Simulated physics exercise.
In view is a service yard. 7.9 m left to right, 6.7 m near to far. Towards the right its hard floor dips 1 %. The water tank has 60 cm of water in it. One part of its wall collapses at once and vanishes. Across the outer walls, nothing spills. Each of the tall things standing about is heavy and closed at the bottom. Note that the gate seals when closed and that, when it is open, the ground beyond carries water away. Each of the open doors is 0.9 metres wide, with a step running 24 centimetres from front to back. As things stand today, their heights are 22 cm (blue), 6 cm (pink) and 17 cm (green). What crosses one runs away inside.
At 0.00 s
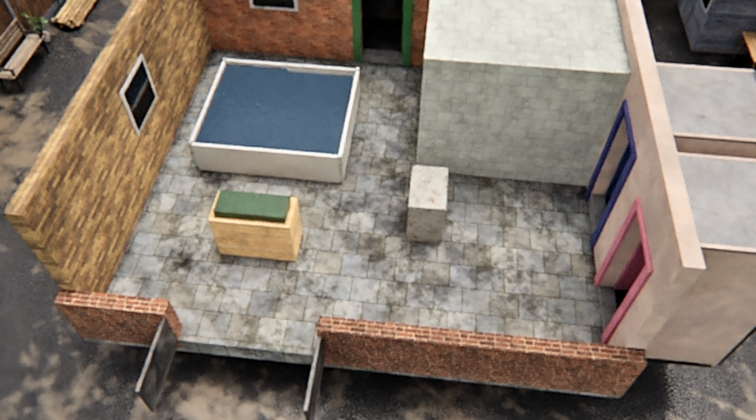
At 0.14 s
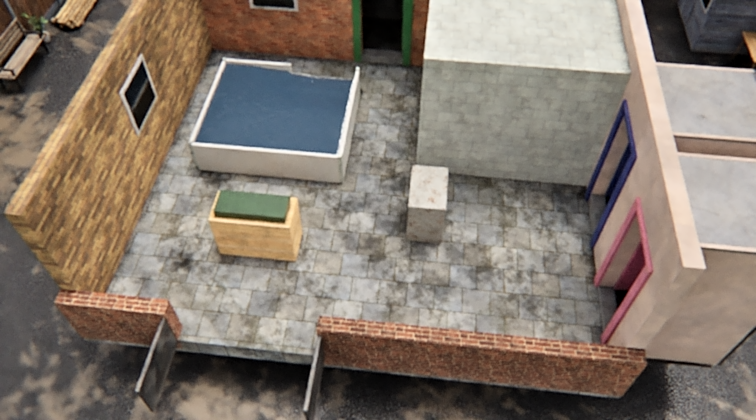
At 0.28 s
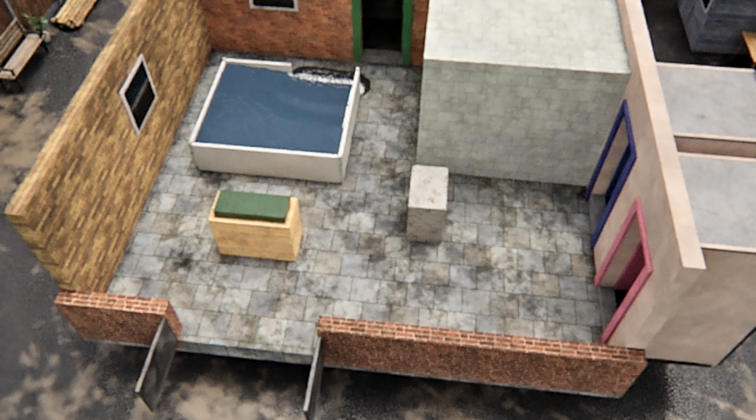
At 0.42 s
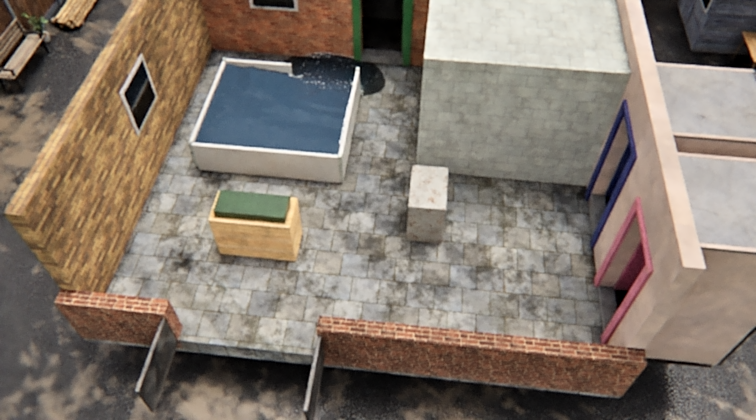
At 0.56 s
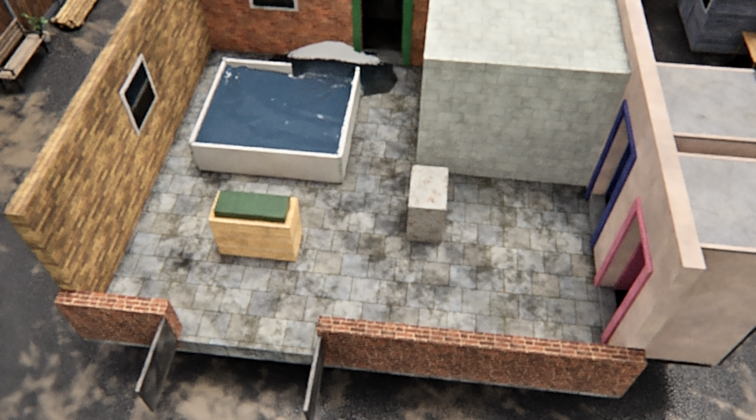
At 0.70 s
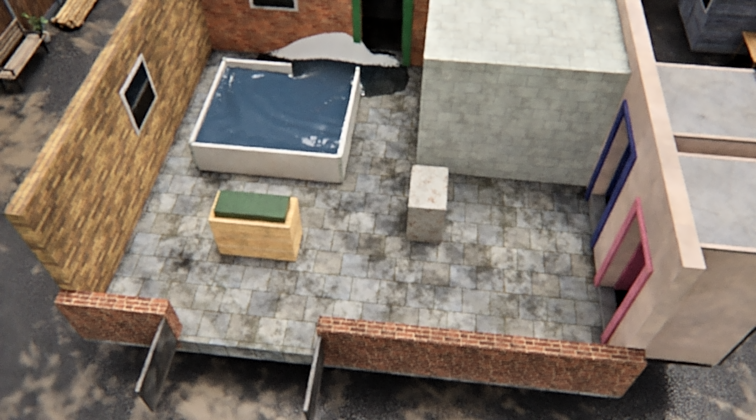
A water tank in a yard opens at its far side and water spreads across the floor.
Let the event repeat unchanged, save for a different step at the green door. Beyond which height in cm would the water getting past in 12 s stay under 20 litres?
I would say 33 cm.
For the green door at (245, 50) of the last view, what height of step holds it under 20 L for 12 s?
About 19 cm.
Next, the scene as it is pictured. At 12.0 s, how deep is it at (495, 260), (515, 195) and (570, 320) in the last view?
Depths in order: 1 / 6 / 10 cm.
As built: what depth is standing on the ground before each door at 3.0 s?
Blue 0, pink 0, green 31 cm.
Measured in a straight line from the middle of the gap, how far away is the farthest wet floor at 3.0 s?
About 4.4 metres out.
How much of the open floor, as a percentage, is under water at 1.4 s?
10 %.
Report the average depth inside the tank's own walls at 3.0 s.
About 32 cm.
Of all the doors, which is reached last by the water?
Door: Blue.
After 1.4 s water covers 10 % of the floor, deepest (52 cm) near (424, 67); 32 cm at the green door, 14 litres in over its 17 cm step.
After 3.0 s water covers 35 % of the floor, deepest (44 cm) near (416, 67); 31 cm at the green door, 126 litres in over its 17 cm step.
After 12.0 s water covers 95 % of the floor, deepest (13 cm) near (598, 372); 13 cm at the green door, 223 litres in over its 17 cm step.
At the green door as built, the water arrived by 0.6 s and peaked near 33 cm at 1.6 s.
Run again over the same 12 s with other heights there, 60 litres in over 26.5 cm, 9 litres over 36 cm. The limit of 20 litres is kept from about 33 cm up.
